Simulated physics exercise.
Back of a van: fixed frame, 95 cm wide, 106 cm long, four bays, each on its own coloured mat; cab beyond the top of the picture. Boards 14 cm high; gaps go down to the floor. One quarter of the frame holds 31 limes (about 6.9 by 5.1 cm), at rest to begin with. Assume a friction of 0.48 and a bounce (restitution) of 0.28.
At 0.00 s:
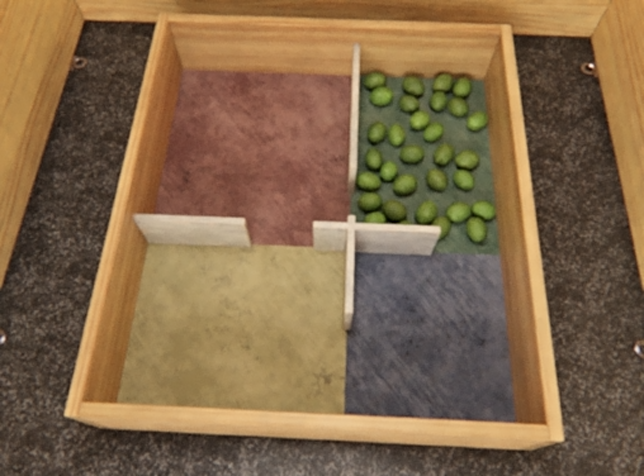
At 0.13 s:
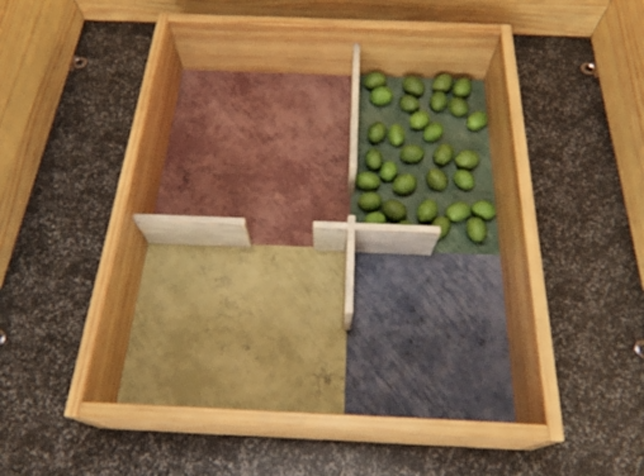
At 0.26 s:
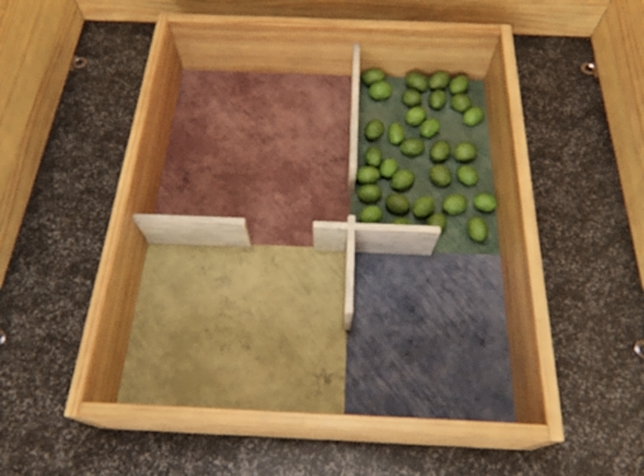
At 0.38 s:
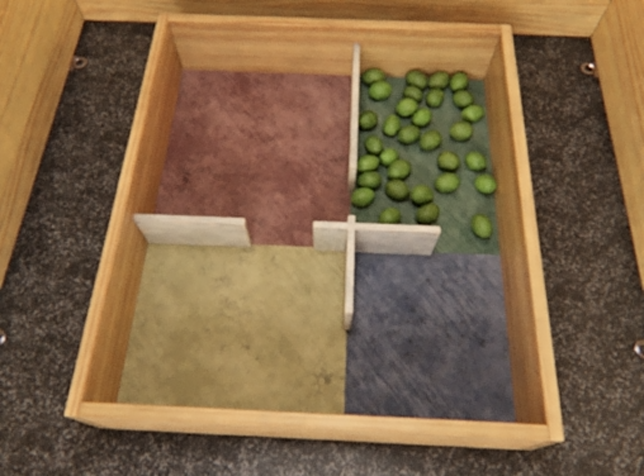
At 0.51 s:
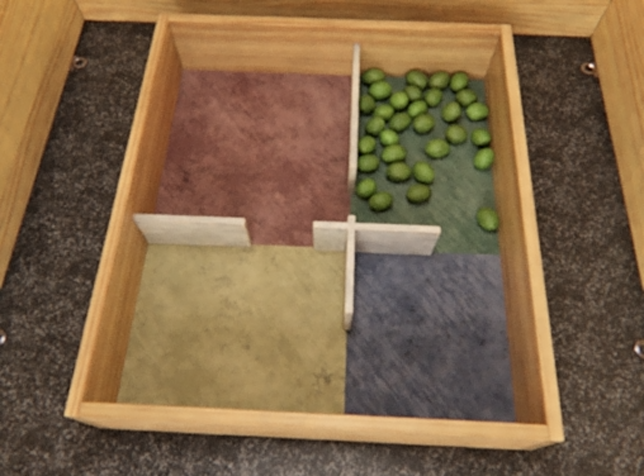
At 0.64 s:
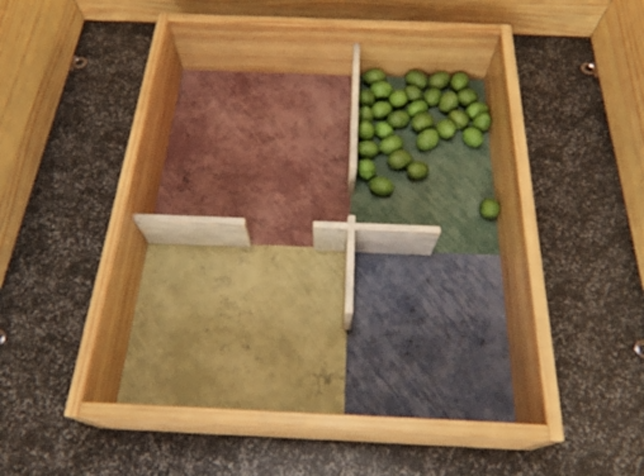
We see a wooden box divided into four coloured sections, with many small green fruits resting in the green section at upper right; then they shift upward and bunch toward its far end, one trailing near the right wall.
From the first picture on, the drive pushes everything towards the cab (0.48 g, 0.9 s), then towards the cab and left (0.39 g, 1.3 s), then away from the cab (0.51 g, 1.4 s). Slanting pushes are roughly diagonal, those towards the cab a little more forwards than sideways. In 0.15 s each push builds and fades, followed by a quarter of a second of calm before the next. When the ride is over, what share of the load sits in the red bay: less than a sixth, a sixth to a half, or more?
Under a sixth.
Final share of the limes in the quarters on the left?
I'd say close to 10 per cent.
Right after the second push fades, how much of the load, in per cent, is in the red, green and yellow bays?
Per cent by then - red: 0, green: 100, yellow: 0.
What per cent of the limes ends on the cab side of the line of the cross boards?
Near enough 40 per cent, I'd say.
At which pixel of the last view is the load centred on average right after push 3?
The mean place is around (418, 307).
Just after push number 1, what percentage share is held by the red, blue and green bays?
Red at 0, blue at 0, green at 100 in a hundred.
After push 1 (1.14 s), 31 in the green bay.
After push 2 (2.69 s), 31 in the green bay.
After push 3 (4.34 s), 2 in the red bay, 17 in the blue bay, 11 in the green bay and 1 in the yellow bay.
Final count (at 5.52 s), 2 in the red bay, 16 in the blue bay, 11 in the green bay and 2 in the yellow bay. Asked share, 2 of 31, 6 per cent.
